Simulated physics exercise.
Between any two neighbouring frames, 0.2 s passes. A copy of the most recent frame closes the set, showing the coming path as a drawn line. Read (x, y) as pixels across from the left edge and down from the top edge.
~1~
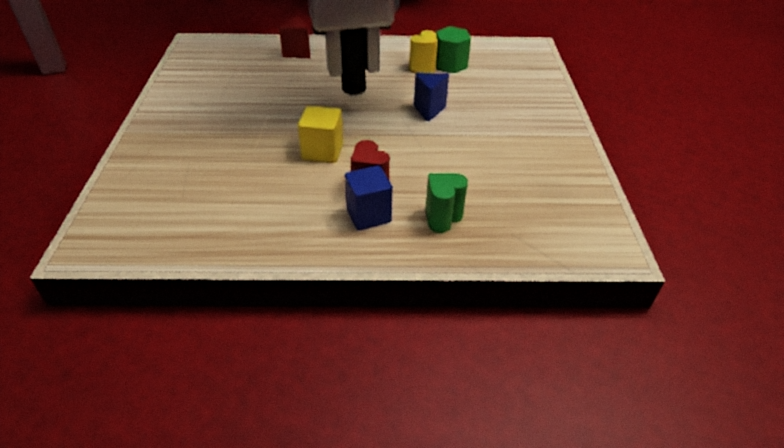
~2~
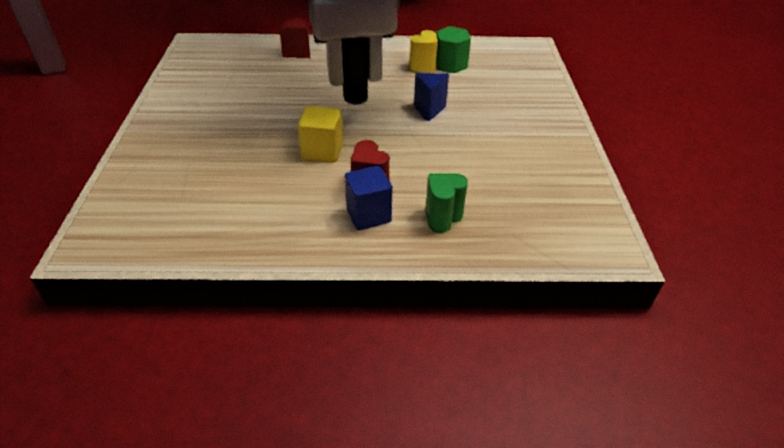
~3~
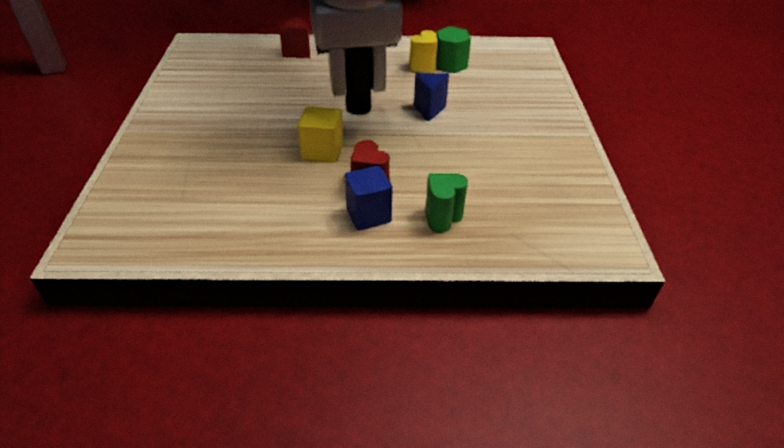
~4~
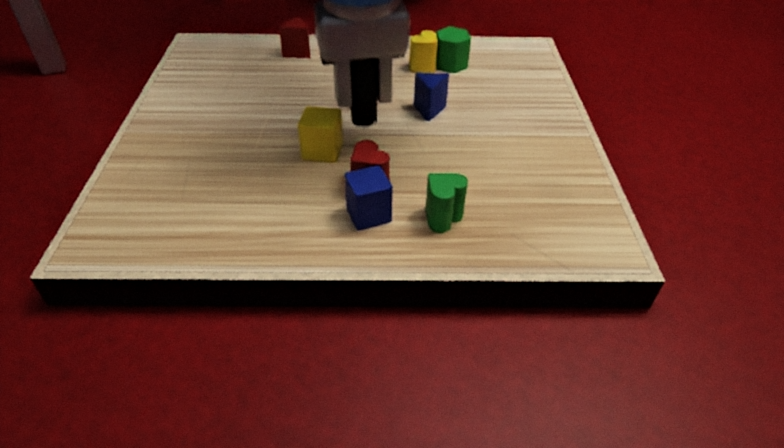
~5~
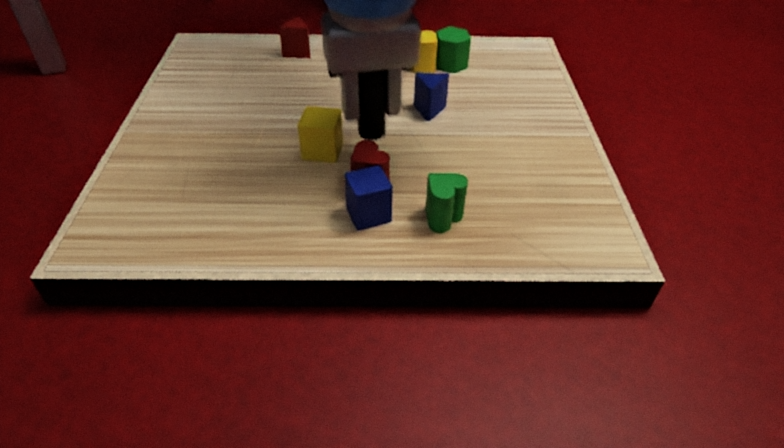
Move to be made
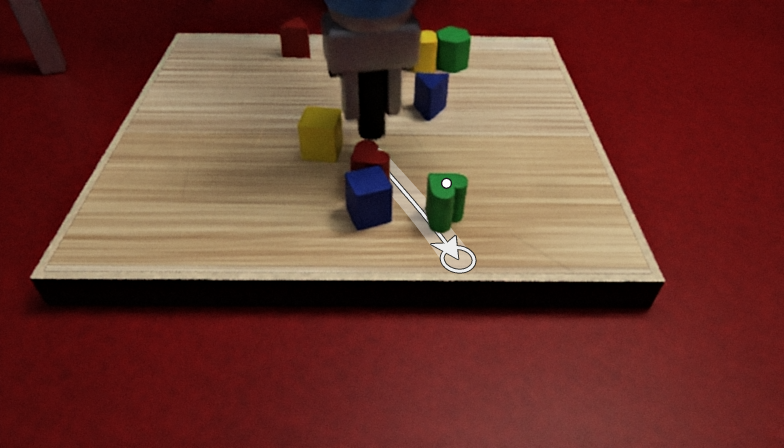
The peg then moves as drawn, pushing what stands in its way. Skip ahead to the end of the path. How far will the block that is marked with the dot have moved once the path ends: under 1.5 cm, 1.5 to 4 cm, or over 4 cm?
Above 4 cm.
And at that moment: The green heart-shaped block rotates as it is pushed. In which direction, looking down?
My answer: Anticlockwise.
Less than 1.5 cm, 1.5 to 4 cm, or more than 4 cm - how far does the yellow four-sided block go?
It goes hardly anywhere, under 1.5 cm.
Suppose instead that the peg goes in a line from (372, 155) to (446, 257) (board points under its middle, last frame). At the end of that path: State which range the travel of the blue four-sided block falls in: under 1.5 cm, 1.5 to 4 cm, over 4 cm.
The block winds up within 1.5 cm of where it is now.
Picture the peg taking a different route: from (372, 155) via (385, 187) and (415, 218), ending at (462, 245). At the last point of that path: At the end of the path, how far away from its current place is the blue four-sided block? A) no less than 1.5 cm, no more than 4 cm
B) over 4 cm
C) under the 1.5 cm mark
(A)
Drawn move, straight from (372, 155) to (458, 259); the dot is on the green heart-shaped block.
On the path given first. One third of the way, peg (399, 163); red heart-shaped block (369, 154).
Two thirds of the way, peg (430, 198); red heart-shaped block (369, 154); green heart-shaped block (468, 196), turned 20° anticlockwise.
At the end, peg (461, 237); yellow four-sided block still; blue four-sided block still; red heart-shaped block (369, 154); green heart-shaped block (490, 211), turned 110° anticlockwise.
